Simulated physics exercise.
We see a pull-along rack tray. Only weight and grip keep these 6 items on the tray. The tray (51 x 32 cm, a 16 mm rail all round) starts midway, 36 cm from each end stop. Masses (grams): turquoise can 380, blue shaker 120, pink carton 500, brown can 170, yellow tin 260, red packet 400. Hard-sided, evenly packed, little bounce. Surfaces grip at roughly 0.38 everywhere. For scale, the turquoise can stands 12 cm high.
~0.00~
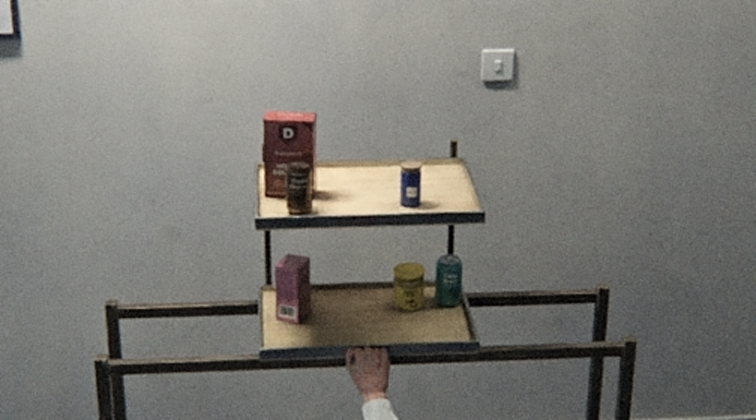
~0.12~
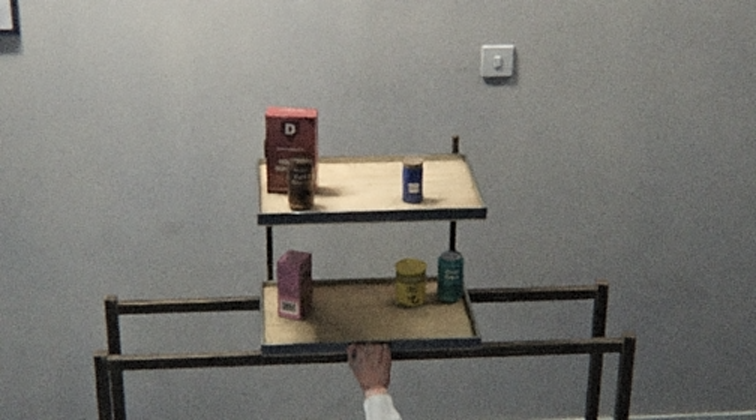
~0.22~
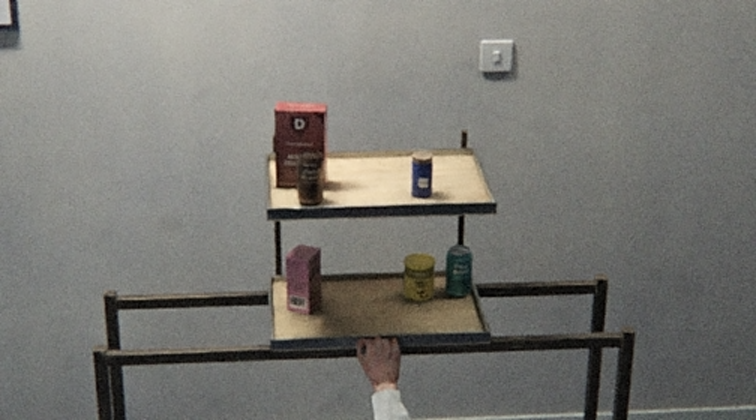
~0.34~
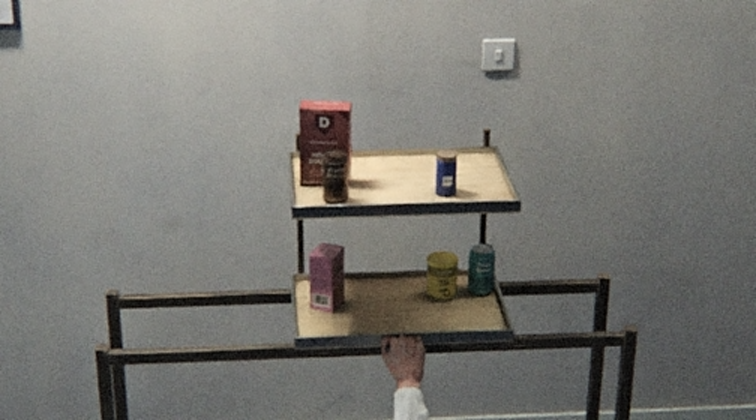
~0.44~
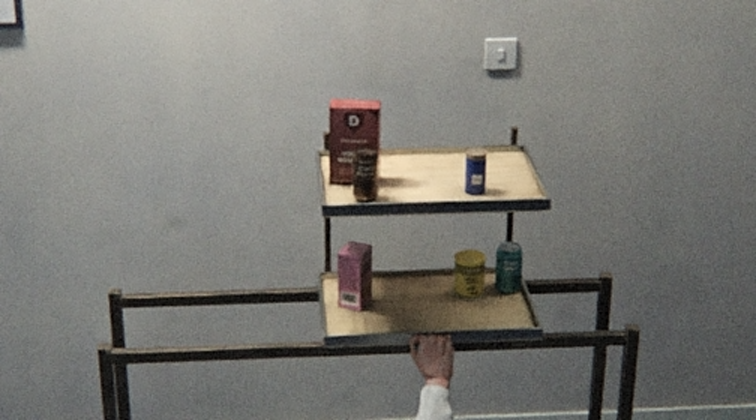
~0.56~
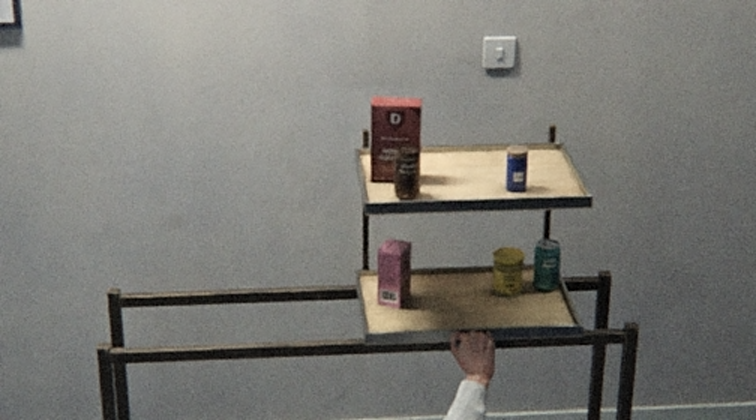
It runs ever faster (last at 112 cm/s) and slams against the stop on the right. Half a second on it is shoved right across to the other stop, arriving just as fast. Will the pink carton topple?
The pink carton is still upright.
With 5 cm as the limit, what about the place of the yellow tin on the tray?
The yellow tin gets shifted.
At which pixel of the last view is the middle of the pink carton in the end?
Around (148, 282).
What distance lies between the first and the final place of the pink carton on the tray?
Some 0 cm.
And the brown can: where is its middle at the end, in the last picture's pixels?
Around (166, 192).
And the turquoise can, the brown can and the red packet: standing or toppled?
The turquoise can topples; the brown can tips over; the red packet stays upright.
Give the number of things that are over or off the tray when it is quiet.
In all, 3.
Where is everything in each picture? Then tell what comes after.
Tray midway; pink carton (293, 289); turquoise can (449, 281), in the first frame.
Tray moved 1 cm right; brown can (301, 184); yellow tin (411, 284), in the second frame.
Tray moved 3 cm right; red packet (301, 146); turquoise can (459, 272), in the third frame.
Tray moved 8 cm right; blue shaker (446, 173); brown can (335, 177), in the fourth frame.
Tray moved 15 cm right; yellow tin (470, 275); red packet (355, 143), in the fifth frame.
Tray moved 25 cm right; pink carton (394, 273); turquoise can (547, 265), in the sixth frame.
After 0.96 s, tray moved 36 cm right; turquoise can and blue shaker now off the tray; pink carton slid 16 cm near (502, 270); brown can leaning 55°.
After 1.76 s, tray moved 21 cm right; pink carton slid 16 cm near (443, 272); brown can on its side; red packet slid 15 cm.
After 2.36 s, tray moved 26 cm left; pink carton slid 16 cm near (255, 278); brown can on its side; red packet slid 15 cm.
At rest (3.1 s), off the tray and tipped over, turquoise can and blue shaker; tipped over on the tray, brown can; not toppled but over 5 cm from the start, yellow tin; the other 2 in place, give or take 5 cm. In the last view, pink carton near (148, 282).
